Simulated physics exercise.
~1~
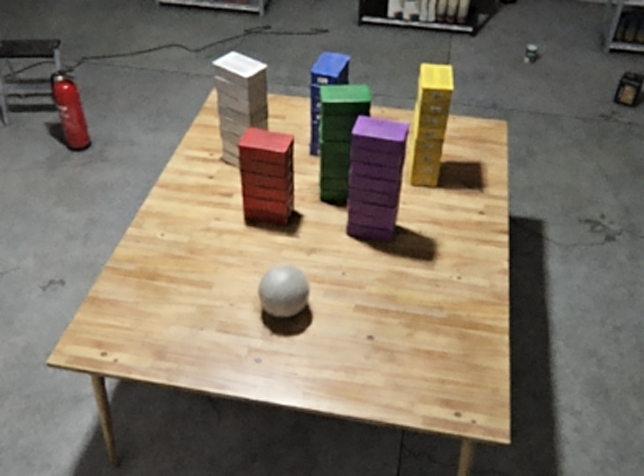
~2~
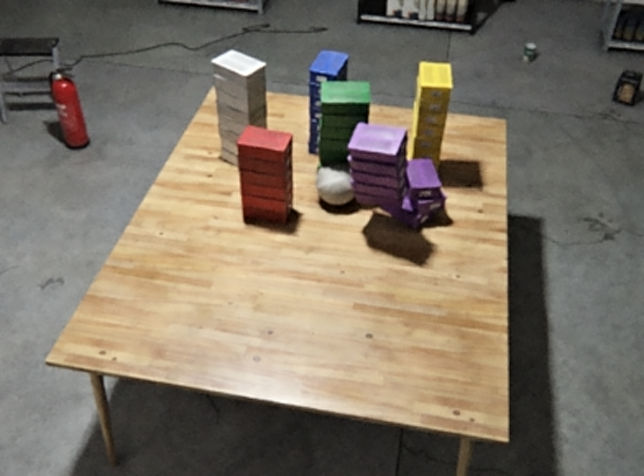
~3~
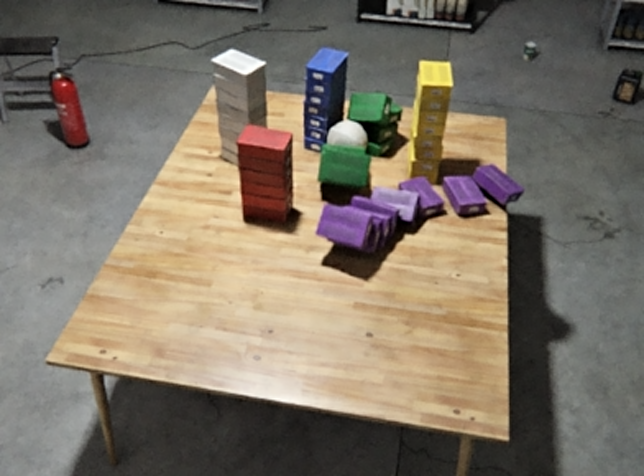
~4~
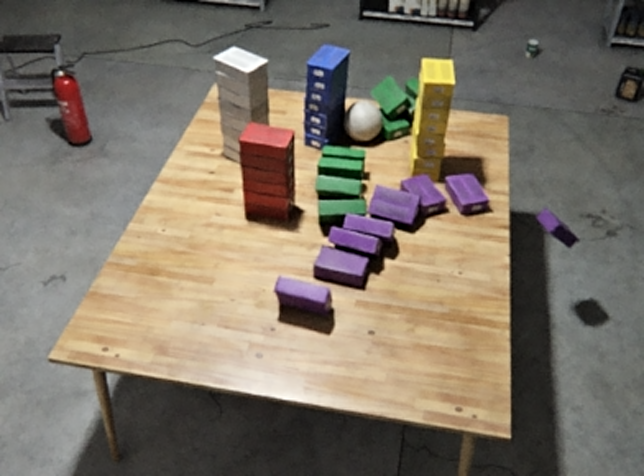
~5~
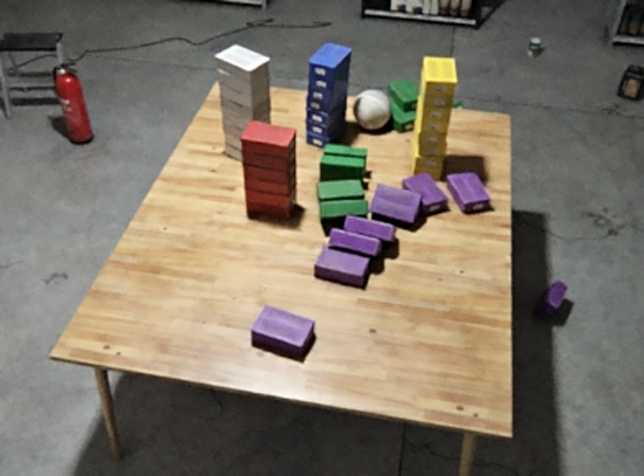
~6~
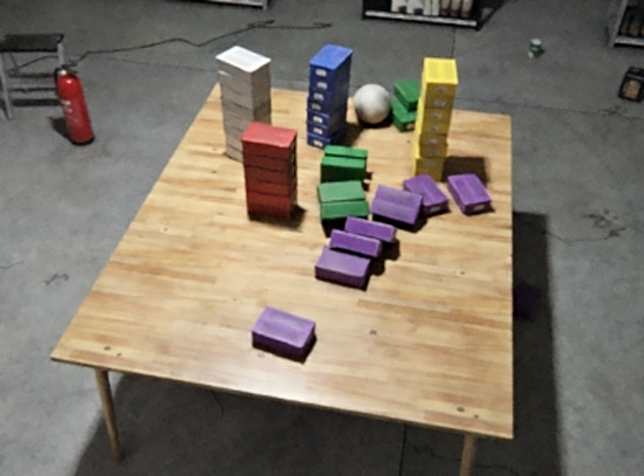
The footage shows a grey ball rolling across a wooden table into stacked purple and green blocks, which topple and scatter, one purple block dropping off the right edge, while the white, red, blue and yellow towers stay standing and the ball ends near the back beside the blue tower.
